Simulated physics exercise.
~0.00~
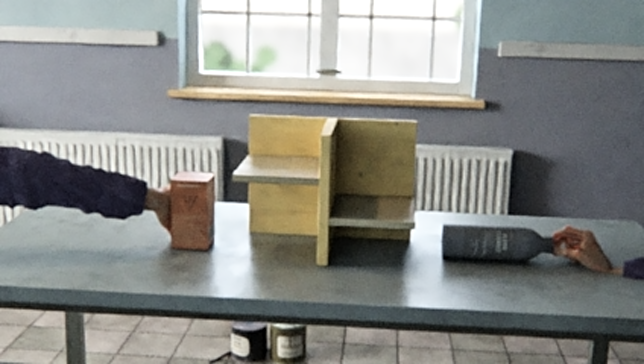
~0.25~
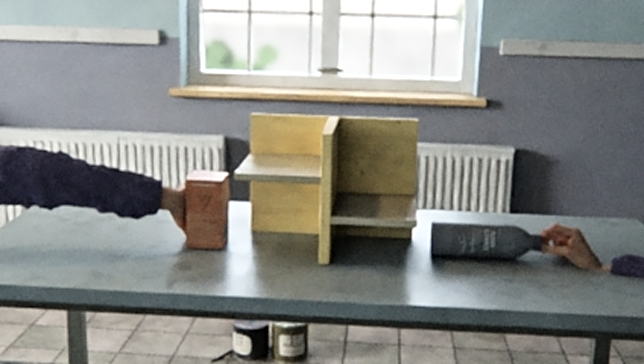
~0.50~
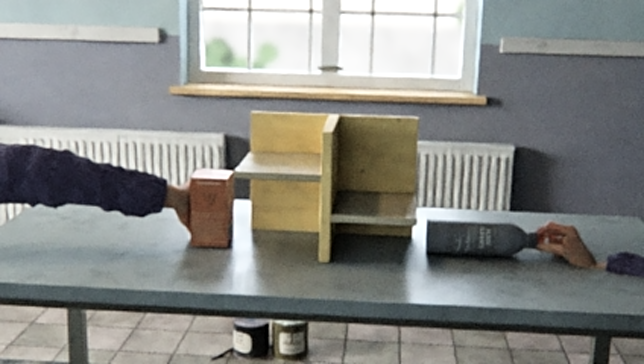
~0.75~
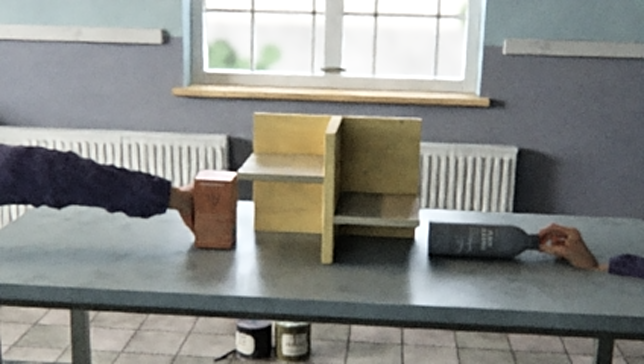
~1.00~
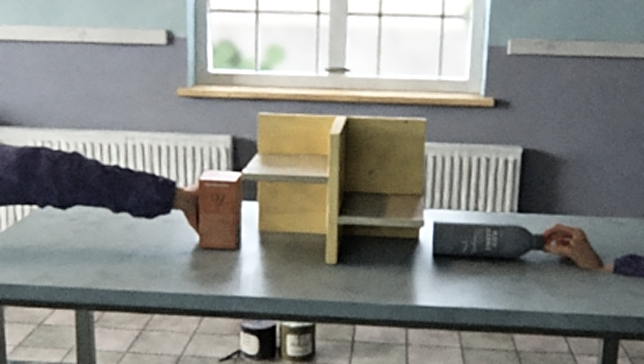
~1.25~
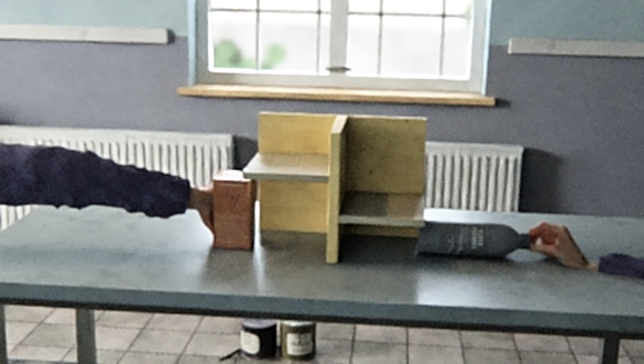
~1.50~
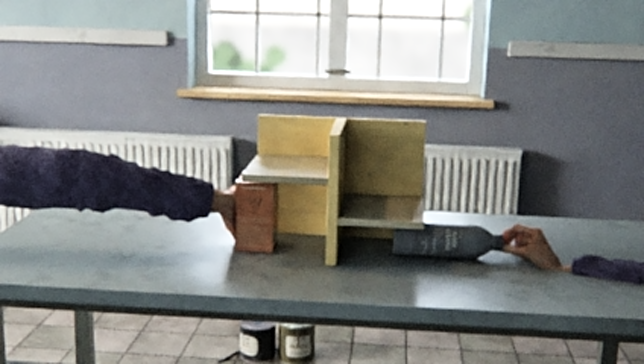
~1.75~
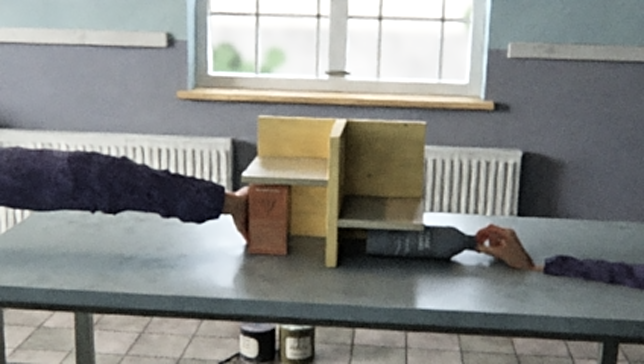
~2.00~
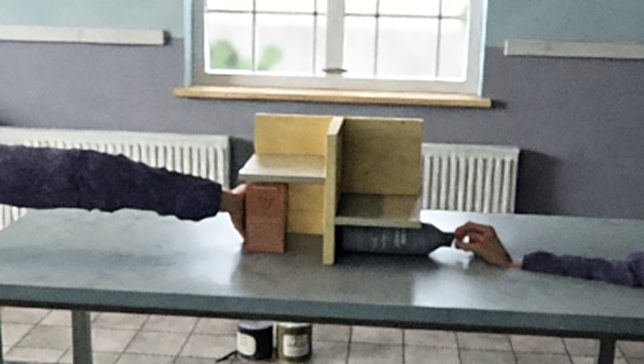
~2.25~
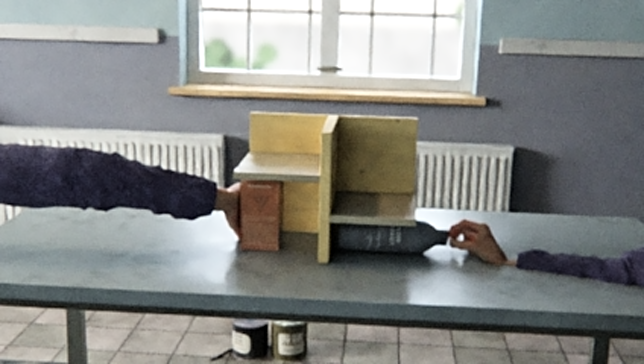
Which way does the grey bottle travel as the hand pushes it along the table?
The grey bottle travels to the left, neck trailing, until it lies under the shelf on the right side of the rack.
Orange carton and grey bottle sliding inward from opposite sides, pushed by two hands, both ending beneath a rack's low shelves.
